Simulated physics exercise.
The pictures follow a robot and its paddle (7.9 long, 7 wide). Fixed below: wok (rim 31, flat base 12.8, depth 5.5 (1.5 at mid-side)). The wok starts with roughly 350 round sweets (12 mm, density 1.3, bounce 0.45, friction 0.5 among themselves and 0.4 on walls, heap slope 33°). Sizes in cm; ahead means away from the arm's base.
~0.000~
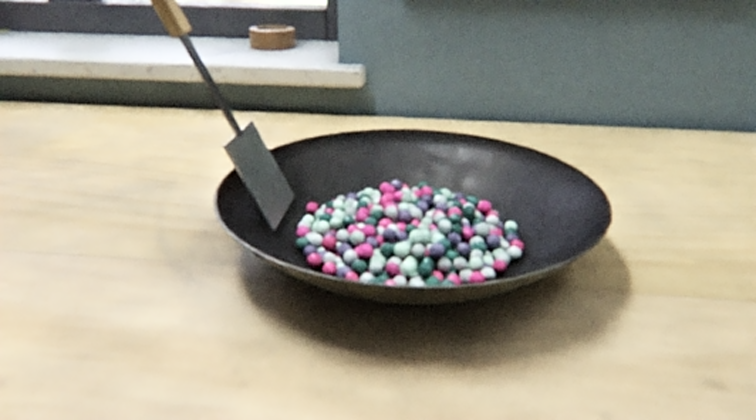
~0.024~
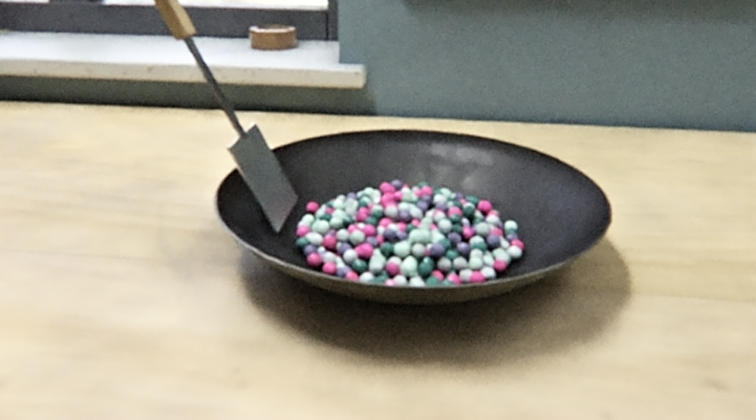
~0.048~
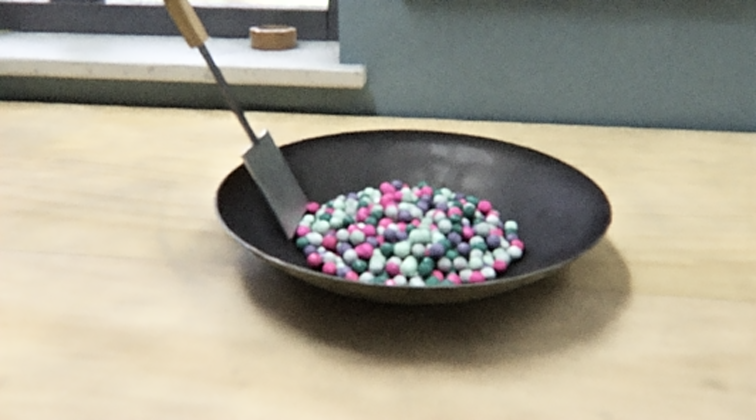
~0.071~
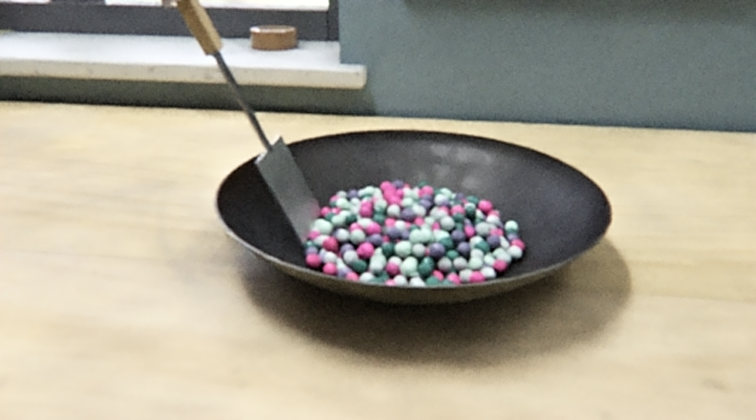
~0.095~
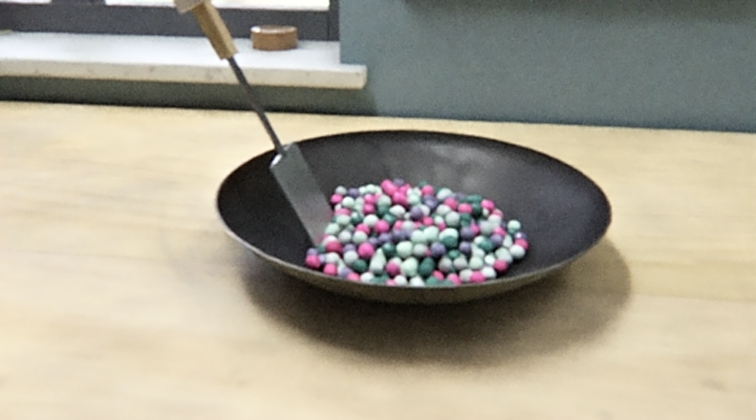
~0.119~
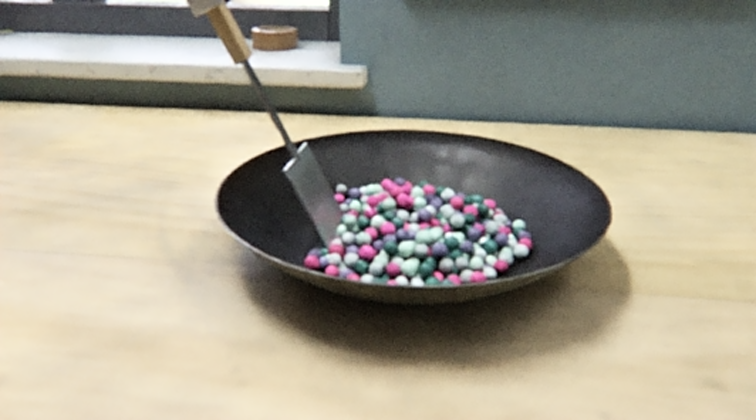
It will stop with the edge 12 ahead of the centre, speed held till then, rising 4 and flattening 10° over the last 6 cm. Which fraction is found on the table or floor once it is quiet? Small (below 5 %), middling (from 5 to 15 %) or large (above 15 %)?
Share on the table or floor: Middling (from 5 to 15 %).
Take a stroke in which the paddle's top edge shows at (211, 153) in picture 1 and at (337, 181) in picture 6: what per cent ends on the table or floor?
Some 25 per cent.
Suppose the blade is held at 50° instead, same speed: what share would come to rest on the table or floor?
In that case some 10 per cent.
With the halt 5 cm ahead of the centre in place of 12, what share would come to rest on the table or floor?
It would be near 0 per cent.
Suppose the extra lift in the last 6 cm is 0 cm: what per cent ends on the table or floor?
About 10 per cent.
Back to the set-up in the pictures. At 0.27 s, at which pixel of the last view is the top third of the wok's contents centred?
At about (473, 219).
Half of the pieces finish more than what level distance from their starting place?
Roughly 4 cm.
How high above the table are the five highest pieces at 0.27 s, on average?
About 4 cm.
After 0.27 s, sloping 64°, highest piece 4 above the table; 354 in the wok.
After 0.41 s, sloping 61°, highest piece 6 above the table; 354 in the wok.
After 0.69 s, sloping 54°, highest piece 6 above the table; 320 in the wok, 34 on the table or floor.
After 1.74 s, sloping 54°, highest piece 5 above the table; 320 in the wok, 34 on the table or floor.
At rest, 320 in the wok, 34 on the table or floor. That is 10 % on the table or floor.
